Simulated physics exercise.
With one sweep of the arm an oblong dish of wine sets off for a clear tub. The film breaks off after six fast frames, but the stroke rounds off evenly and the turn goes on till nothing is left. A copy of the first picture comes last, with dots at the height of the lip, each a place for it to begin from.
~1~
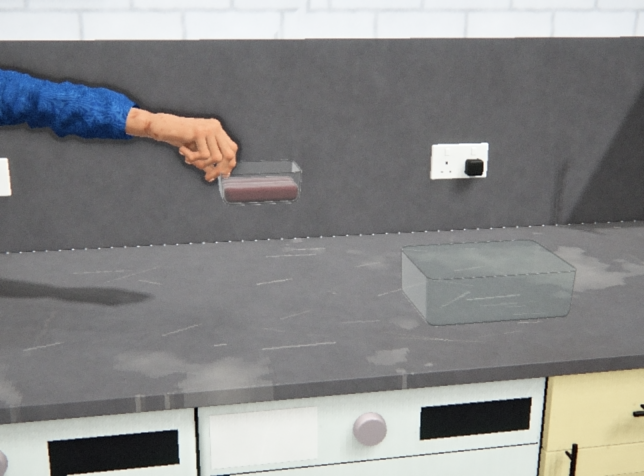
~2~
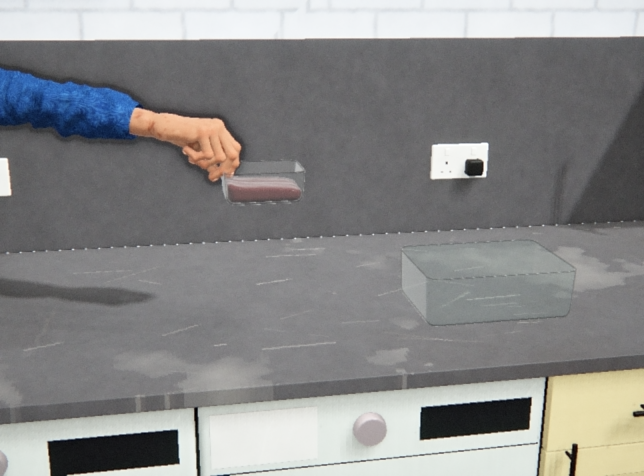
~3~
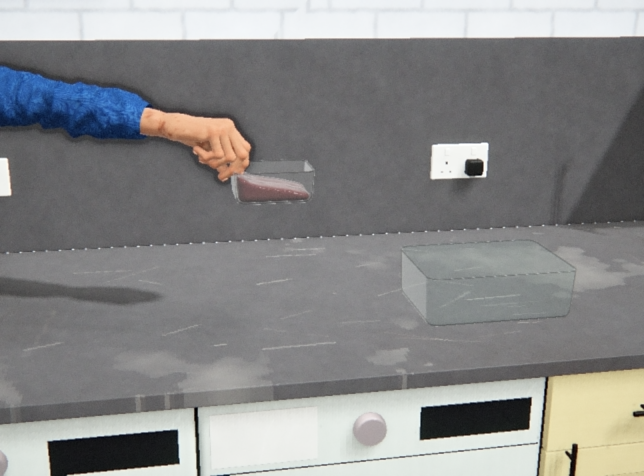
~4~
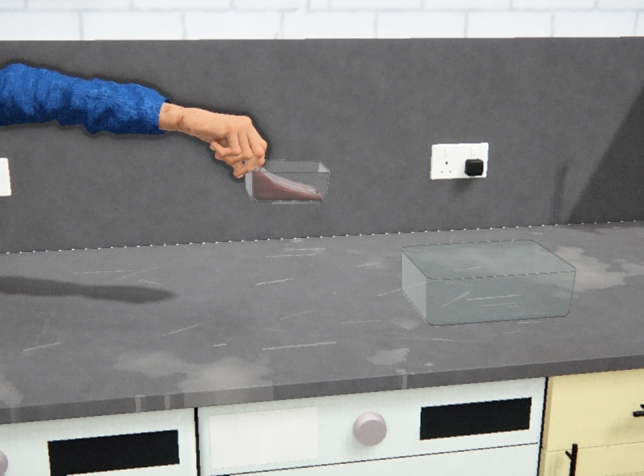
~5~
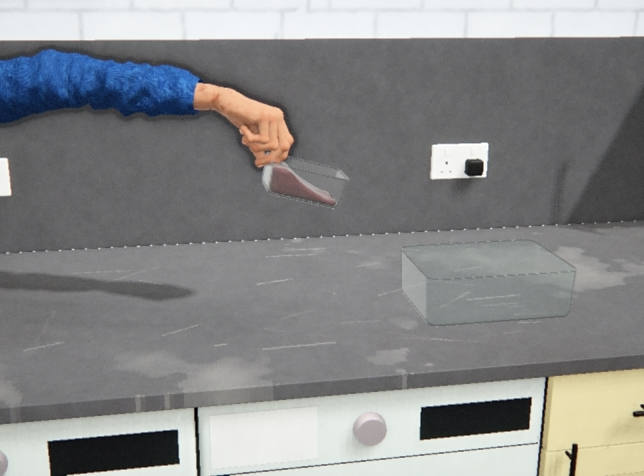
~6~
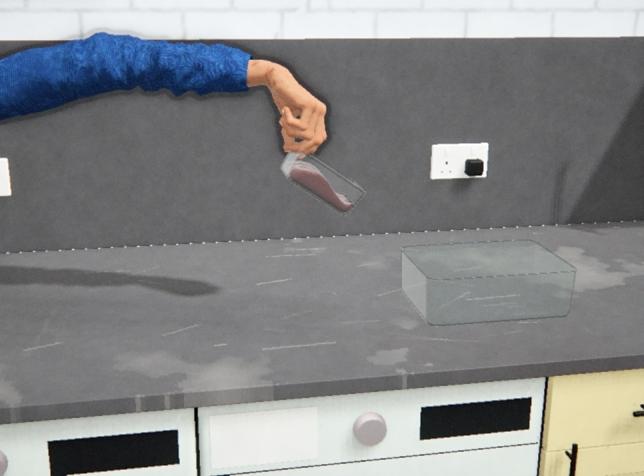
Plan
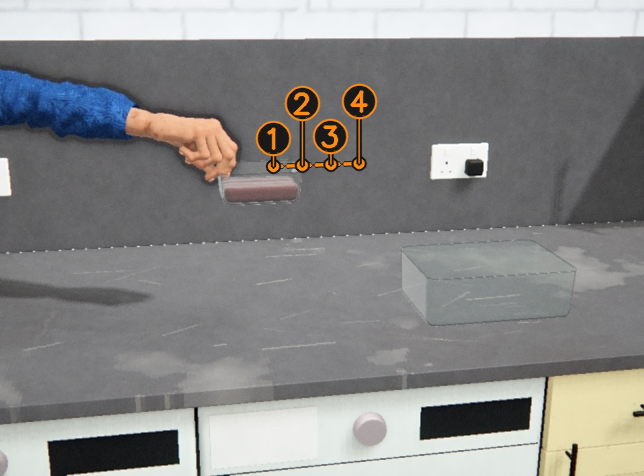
On a grey kitchen counter, a blue-sleeved arm moving a small clear dish of dark red liquid rightward, tilting it progressively.
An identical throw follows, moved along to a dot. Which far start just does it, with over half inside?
1 is the one.
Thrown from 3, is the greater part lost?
No, that is safe.
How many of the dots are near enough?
All of them.
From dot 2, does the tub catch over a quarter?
Yes, it does.
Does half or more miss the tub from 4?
No, not at all.
In orange, 1 at (273, 166); 2 at (302, 165); 3 at (330, 164); 4 at (359, 163).
If 1 is chosen, about 68 % lands in the tub, 22 % falls short and 10 % goes beside or beyond.
If 2 is chosen, about 75 % lands in the tub, 17 % falls short and 8 % goes beside or beyond.
If 3 is chosen, about 87 % lands in the tub, 5 % falls short and 8 % goes beside or beyond.
If 4 is chosen, about 93 % lands in the tub, 3 % falls short and 4 % goes beside or beyond.
